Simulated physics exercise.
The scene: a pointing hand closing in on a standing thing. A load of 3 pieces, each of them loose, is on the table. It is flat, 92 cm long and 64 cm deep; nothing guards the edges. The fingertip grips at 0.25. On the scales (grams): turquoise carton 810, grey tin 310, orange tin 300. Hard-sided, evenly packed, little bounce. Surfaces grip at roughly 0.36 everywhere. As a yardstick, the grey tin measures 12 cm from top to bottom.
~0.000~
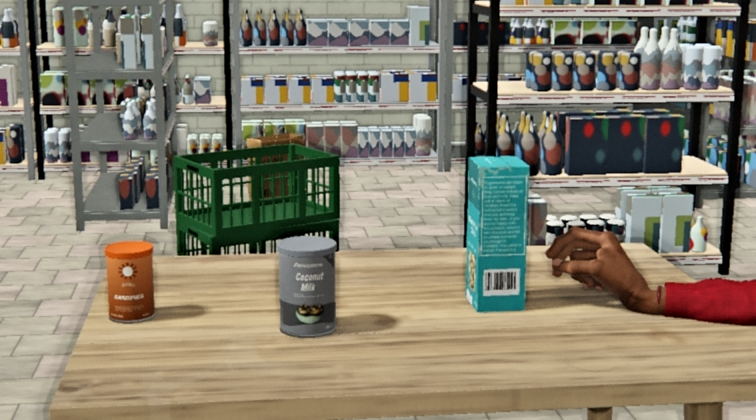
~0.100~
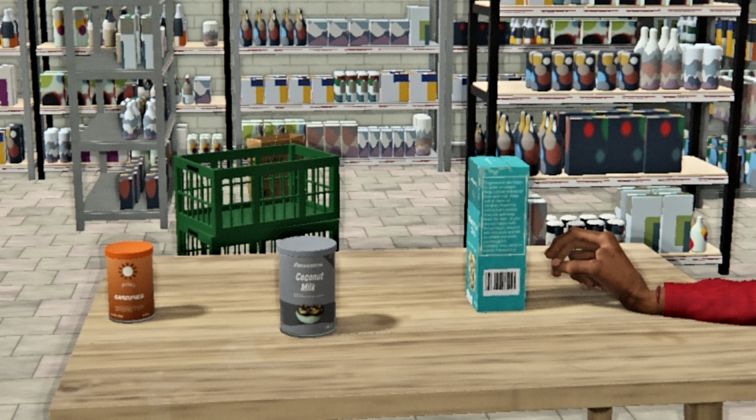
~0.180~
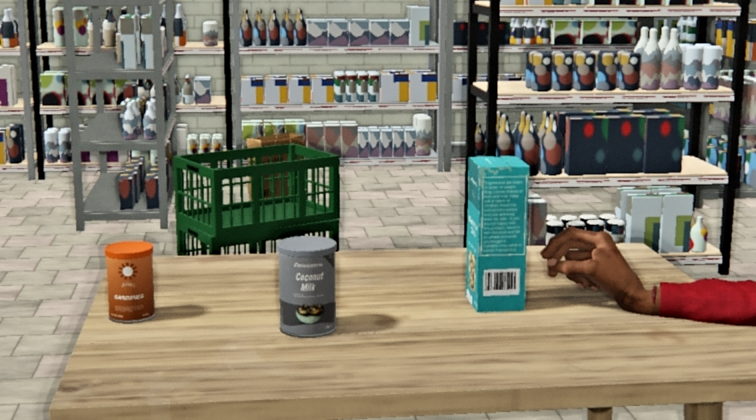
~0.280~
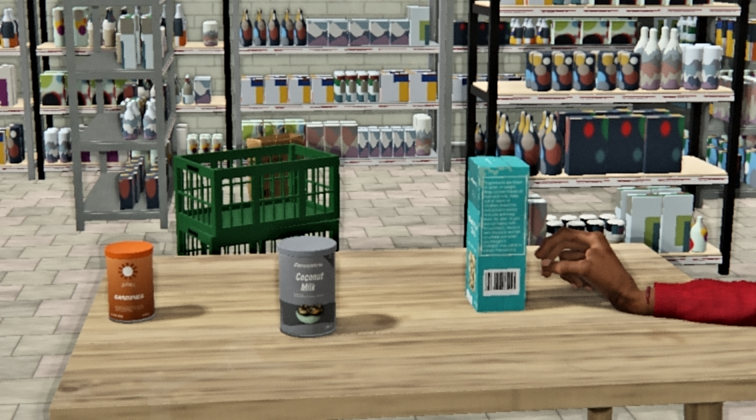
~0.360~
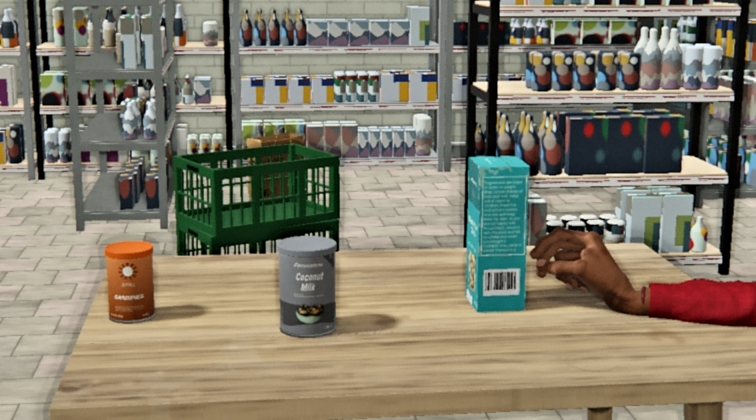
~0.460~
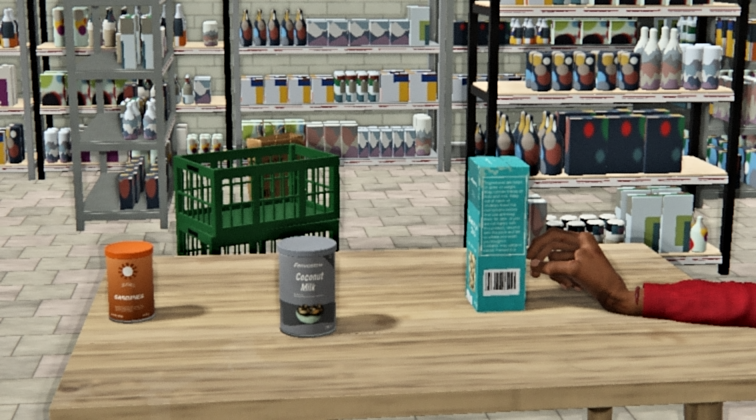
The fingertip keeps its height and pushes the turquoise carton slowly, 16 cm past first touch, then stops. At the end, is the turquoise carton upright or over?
The turquoise carton is still upright.
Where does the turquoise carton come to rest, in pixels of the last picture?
Near (386, 236).
After 1.16 s, hand has come 10 cm; turquoise carton moved 5 cm near (462, 234).
After 1.86 s, hand has come 16 cm; turquoise carton moved 11 cm near (418, 235).
In the end (3.0 s), not toppled but over 5 cm from the start, turquoise carton; the other 2 under 5 cm from the start. At the end, from the last picture's camera, turquoise carton near (386, 236).
